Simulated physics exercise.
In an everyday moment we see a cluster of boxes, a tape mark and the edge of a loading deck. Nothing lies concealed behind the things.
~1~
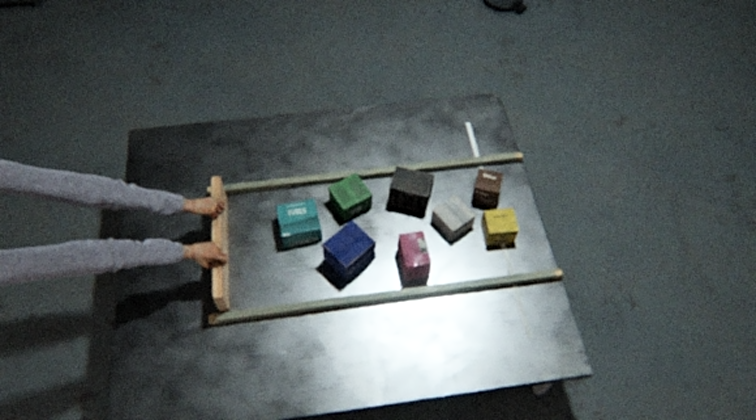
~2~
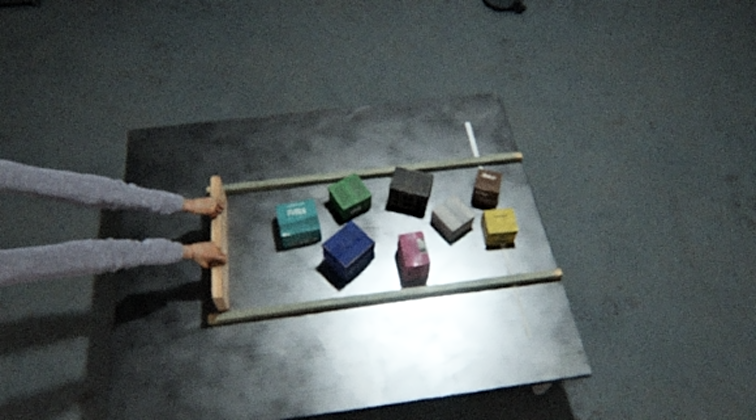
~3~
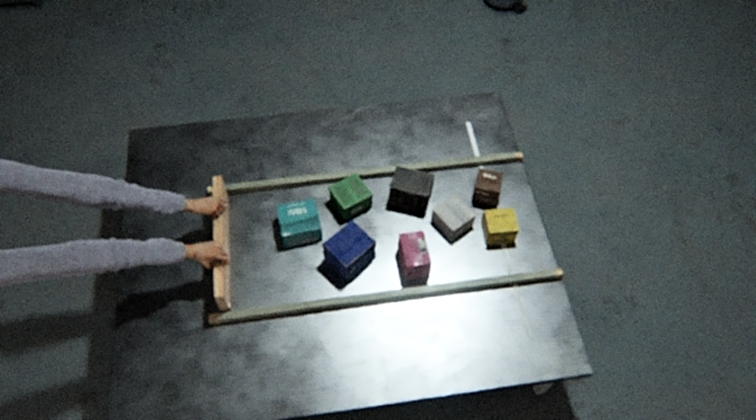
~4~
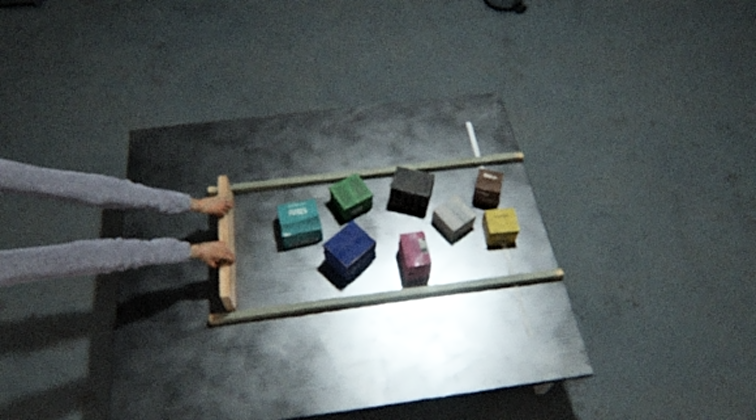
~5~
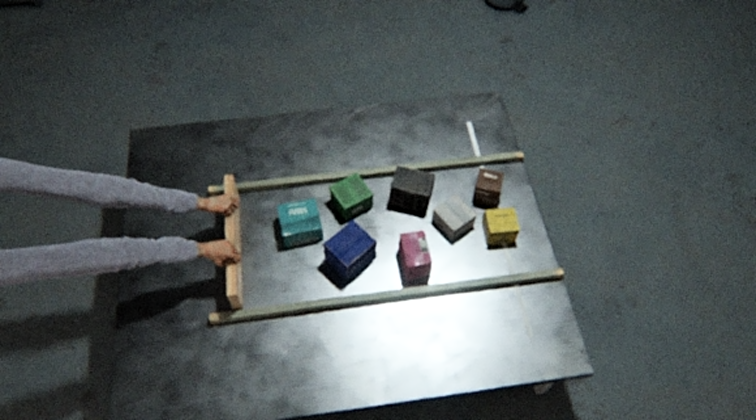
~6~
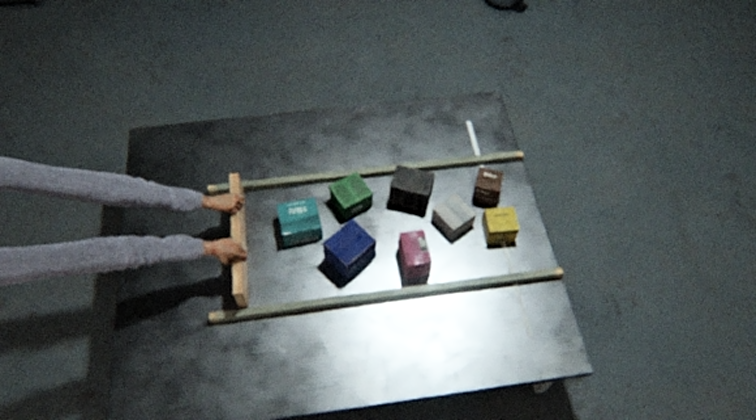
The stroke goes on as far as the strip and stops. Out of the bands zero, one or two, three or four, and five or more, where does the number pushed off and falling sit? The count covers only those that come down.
It sits at five or more.
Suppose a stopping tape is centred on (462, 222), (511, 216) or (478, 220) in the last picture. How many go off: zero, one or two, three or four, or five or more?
The falls would be either one or two; five or over; just one or two.
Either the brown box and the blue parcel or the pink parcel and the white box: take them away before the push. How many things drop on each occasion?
Counts - first: 3; second: 3.
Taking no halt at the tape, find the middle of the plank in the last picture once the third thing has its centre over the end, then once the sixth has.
It sits near (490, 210), and then near (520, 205).
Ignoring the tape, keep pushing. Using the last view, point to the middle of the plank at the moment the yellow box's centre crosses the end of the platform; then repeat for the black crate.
The middle is at (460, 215) when it's the yellow box, and at (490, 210) when it's the black crate.
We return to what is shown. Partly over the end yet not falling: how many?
Looks like 0 of them.
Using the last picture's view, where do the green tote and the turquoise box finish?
In the last picture the green tote sits at (501, 169) while the turquoise box sits at (515, 206).
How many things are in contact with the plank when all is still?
Count: 3.
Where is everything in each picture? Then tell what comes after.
In the first picture, yellow box (499, 227); brown box (487, 189); white box (453, 218); plank (220, 243); tape (496, 219).
In the second picture, brown box (486, 189); blue parcel (349, 251).
In the third picture, white box (453, 218); pink parcel (414, 256).
In the fourth picture, yellow box (500, 227); green tote (351, 198).
In the fifth picture, brown box (488, 188); turquoise box (300, 222).
In the sixth picture, yellow box (500, 225); brown box (487, 187); white box (454, 217); plank (239, 239); tape (496, 218).
A little later, none off yet; yellow box at rest near (500, 225); brown box at rest near (487, 187); white box at rest near (454, 217).
Next, none off yet; yellow box at rest near (500, 225); brown box moving near (490, 187); white box shifted a little near (467, 218).
When it is over, the number that fall off is five or more; down, pink parcel, black crate, white box, brown box and yellow box.
